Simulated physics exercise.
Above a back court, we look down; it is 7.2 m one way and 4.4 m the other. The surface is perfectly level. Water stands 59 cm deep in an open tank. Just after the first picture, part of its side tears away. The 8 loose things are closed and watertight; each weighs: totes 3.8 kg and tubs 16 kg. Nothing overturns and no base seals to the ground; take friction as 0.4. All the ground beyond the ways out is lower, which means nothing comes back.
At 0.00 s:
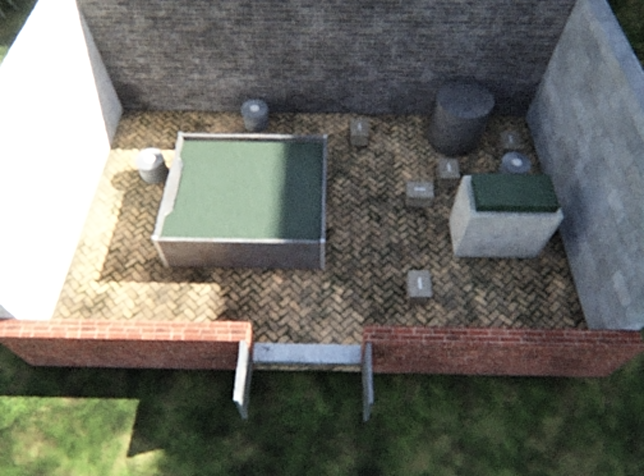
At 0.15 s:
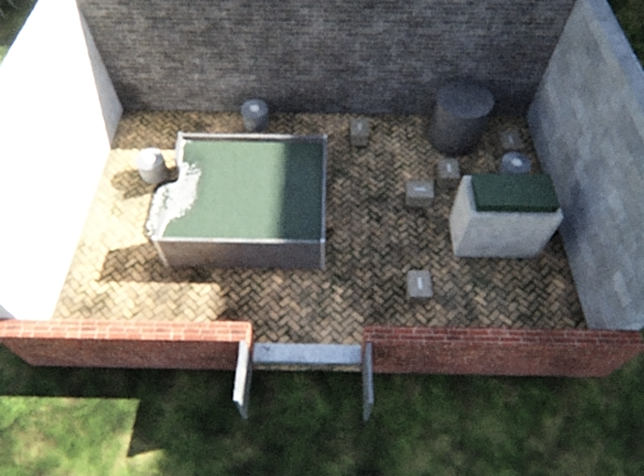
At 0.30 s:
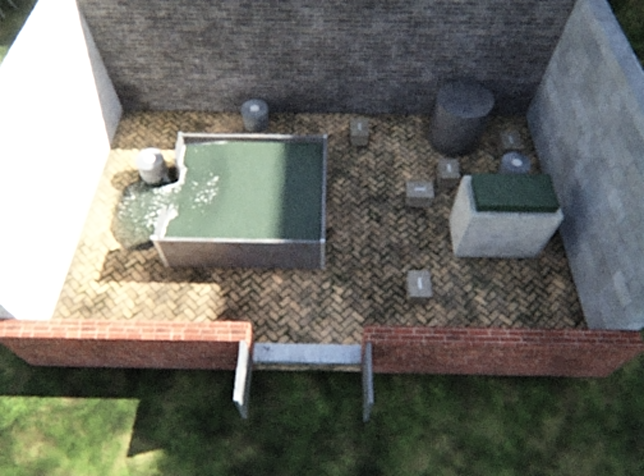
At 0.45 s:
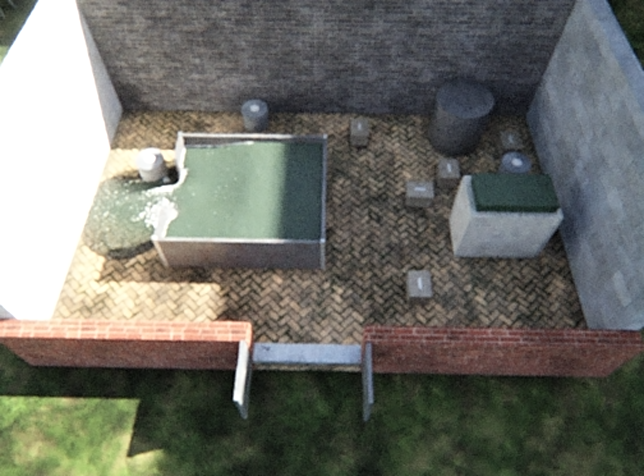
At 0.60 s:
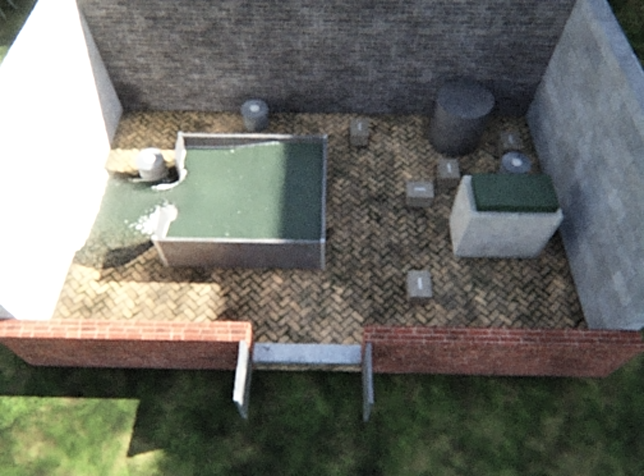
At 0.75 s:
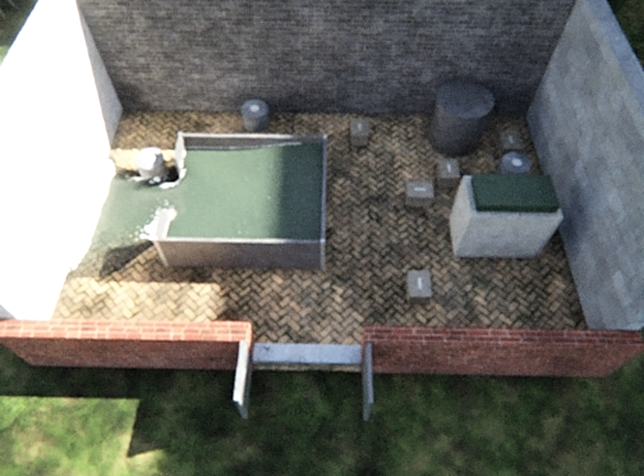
Water broke out through the left side of a large open tank in a walled brick yard, foamed at the gap, then spread across the paving around a small tub to the white wall.
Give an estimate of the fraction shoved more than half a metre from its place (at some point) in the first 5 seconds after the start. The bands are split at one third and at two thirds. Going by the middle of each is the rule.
Answer: The medium band.
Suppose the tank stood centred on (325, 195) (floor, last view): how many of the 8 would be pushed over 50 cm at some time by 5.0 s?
The count would be 4.
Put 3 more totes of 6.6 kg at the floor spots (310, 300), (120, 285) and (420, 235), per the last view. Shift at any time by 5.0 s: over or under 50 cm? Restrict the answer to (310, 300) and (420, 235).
Beyond it, Within it.
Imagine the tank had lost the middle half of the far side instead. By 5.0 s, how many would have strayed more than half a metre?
Then 6 of them would.
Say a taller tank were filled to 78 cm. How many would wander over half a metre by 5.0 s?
Under that setup the answer is 5.
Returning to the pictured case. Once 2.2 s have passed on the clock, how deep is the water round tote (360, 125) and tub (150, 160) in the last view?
About 0 and 5 cm.
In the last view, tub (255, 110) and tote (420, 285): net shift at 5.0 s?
Respectively, 250 centimetres and 200 centimetres.
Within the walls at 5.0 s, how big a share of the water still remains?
About 100 in a hundred parts of the water.
After 1.1 s 0 of 8 are over 50 cm from their spots; 0 afloat.
After 2.2 s 0 of 8 are over 50 cm from their spots; 0 afloat.
After 3.5 s 2 of 8 are over 50 cm from their spots; 0 afloat.
After 5.0 s 4 of 8 are over 50 cm from their spots, and 4 have been at some point; 1 afloat.
